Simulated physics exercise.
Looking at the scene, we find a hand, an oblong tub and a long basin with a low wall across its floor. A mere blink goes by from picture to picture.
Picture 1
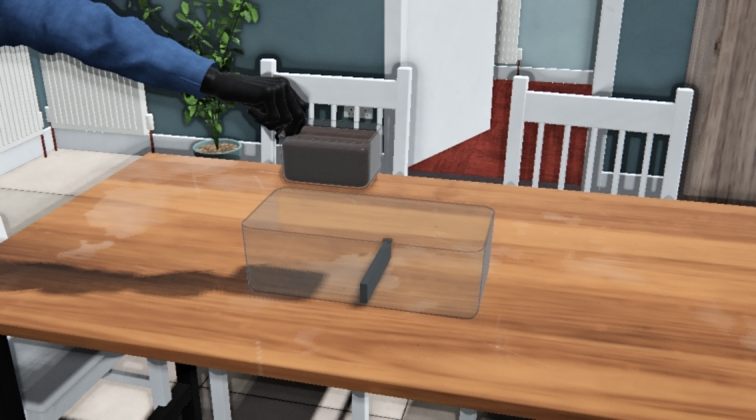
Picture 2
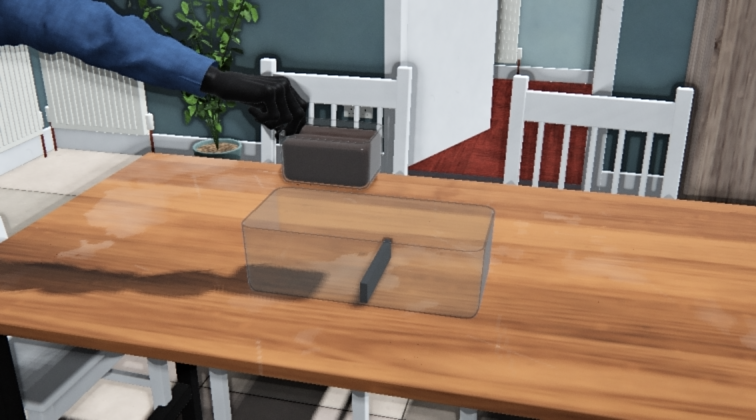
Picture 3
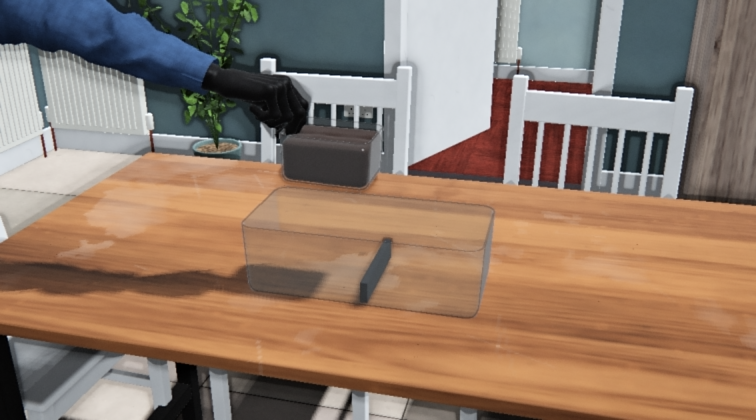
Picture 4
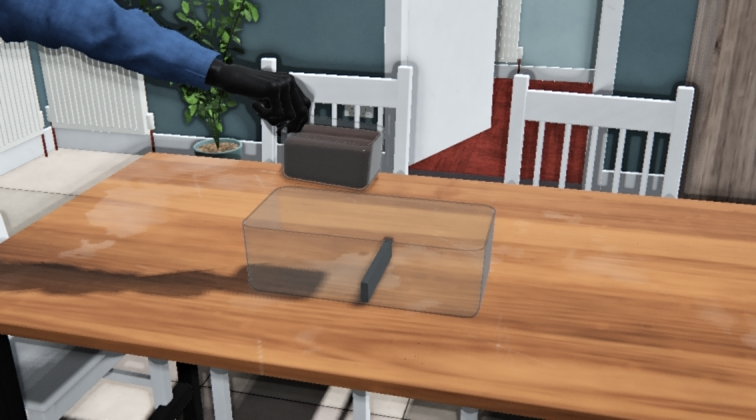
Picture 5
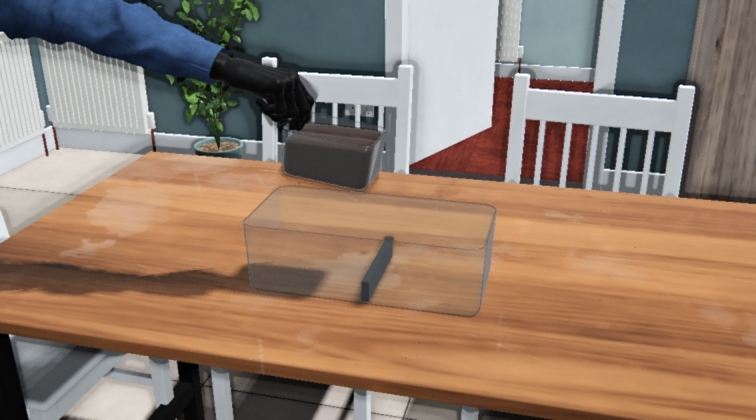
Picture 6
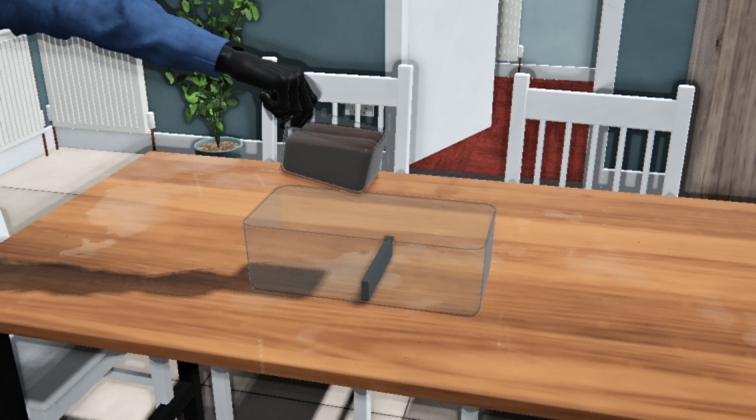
The clip opens on a black-gloved hand in a blue sleeve beside a dark oblong tub, above a clear long basin with a low dark wall across its floor on a wooden table. The tub starts nearly level, then tilts slightly, its right end dipping, while the basin stays still.
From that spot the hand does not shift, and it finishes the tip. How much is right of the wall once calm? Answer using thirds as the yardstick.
Over two thirds of it.
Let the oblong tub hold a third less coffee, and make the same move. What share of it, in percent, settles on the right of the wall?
Close to 90 per cent, more or less.
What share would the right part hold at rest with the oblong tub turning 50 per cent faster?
It comes to 85 per cent or so.
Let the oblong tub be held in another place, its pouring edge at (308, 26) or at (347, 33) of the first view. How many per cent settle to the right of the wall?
Close to 55 in a hundred, then close to 75 in a hundred.
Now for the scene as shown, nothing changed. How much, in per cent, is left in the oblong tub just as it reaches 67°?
Some 55 in a hundred has yet to spill out.
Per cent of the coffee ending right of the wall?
Some 90 parts in a hundred.
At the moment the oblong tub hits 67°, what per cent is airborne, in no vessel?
Roughly 30 per cent.
A moment on, the oblong tub is tipped part way and 53 per cent is still to pour, 0 is left of the wall and 18 right of it.
Next, the oblong tub is tipped on its side and 12 per cent is still to pour, 4 is left of the wall and 79 right of it.
Then the oblong tub is tipped on its side and 3 per cent is still to pour, 8 is left of the wall and 87 right of it.
Later the oblong tub is tipped on its side and 0 per cent is still to pour, 10 is left of the wall and 89 right of it.
In the end 11 per cent lies left of the wall, 89 right of it and 0 outside.
